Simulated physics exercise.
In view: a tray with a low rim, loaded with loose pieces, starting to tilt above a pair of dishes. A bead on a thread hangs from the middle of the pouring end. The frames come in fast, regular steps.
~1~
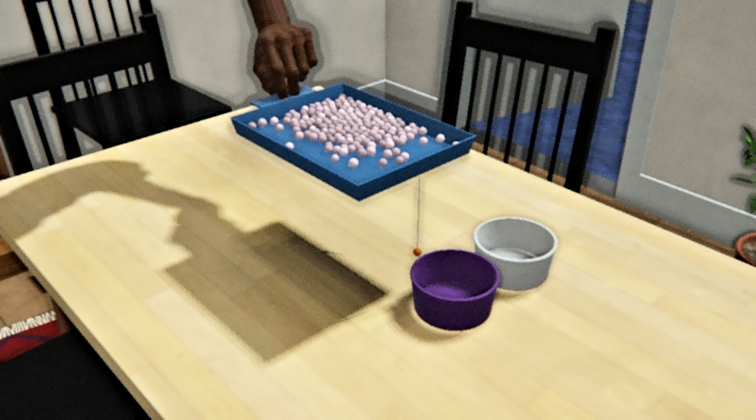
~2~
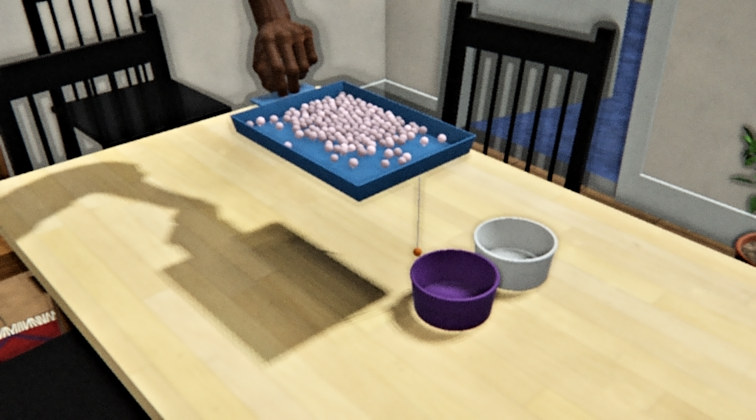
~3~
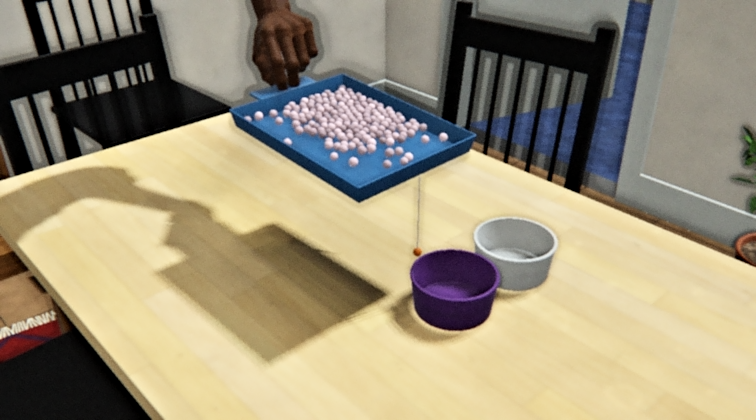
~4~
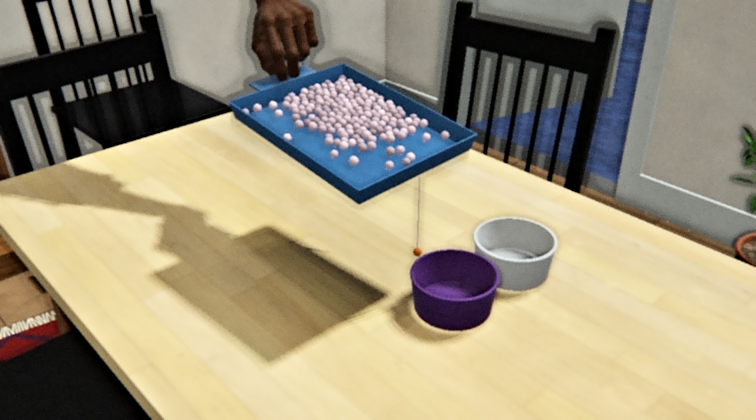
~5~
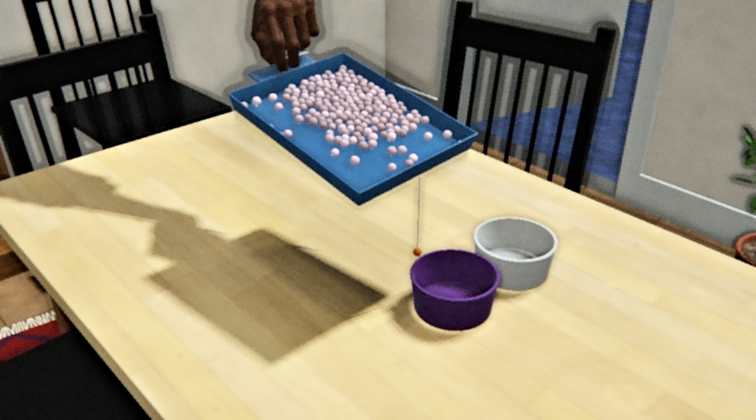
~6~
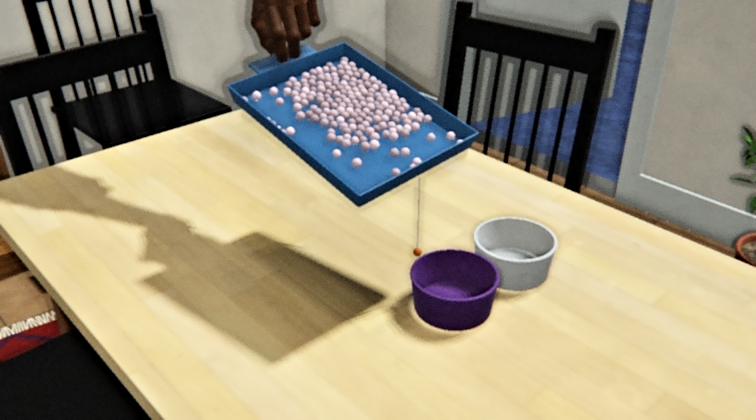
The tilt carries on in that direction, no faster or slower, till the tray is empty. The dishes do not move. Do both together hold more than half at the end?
Together they catch only the smaller part.
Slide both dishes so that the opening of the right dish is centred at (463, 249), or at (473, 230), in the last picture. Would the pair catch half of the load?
At the first place the larger part, at the second the smaller part.
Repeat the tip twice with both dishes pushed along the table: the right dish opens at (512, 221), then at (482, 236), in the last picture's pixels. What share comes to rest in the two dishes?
About 0 and 10 per cent.
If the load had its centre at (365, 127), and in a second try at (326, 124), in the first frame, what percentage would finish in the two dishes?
Roughly 10 per cent, and 0 per cent.
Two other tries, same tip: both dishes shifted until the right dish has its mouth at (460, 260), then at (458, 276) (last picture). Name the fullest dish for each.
One: The left one. Two: The left-hand dish.
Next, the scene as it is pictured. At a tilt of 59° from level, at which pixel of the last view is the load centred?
Close to (383, 171).
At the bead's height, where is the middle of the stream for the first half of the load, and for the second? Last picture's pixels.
Around (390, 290) and then (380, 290).
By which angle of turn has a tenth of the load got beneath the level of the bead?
Near 75 degrees.
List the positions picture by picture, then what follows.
In the first frame, corners of the pouring end at (359, 182) and (470, 136), level; middle of the load at (352, 125), sugar pearls; left dish at (486, 306); right dish at (546, 268); bead on its thread at (417, 252).
In the second frame, corners of the pouring end at (359, 183) and (470, 135), level; middle of the load at (351, 124).
In the third frame, corners of the pouring end at (359, 184) and (471, 135), tipped barely, lowest at the left corner; middle of the load at (352, 119).
In the fourth frame, corners of the pouring end at (359, 187) and (471, 134), tipped a little, lowest at the left corner; middle of the load at (352, 113), a small part on the move.
In the fifth frame, corners of the pouring end at (360, 189) and (472, 133), tipped a little, lowest at the left corner; middle of the load at (353, 107), a small part on the move.
In the sixth frame, corners of the pouring end at (360, 191) and (473, 132), tipped a little, lowest at the left corner; middle of the load at (355, 103), nearly all on the move; left dish at (486, 306); right dish at (546, 268).
Soon after the last picture, tray tipped steeply; nearly all on the tray; a small part outside both; a stray few in the air.
A little later, tray tipped right over; a small part on the tray; a small part in the left dish; most outside both; a small part in the air.
Later still, tray tipped past a quarter turn; a small part in the left dish; nearly all outside both.
By the end, tray tipped past a quarter turn; a small part in the left dish; none in the right dish; nearly all outside both.
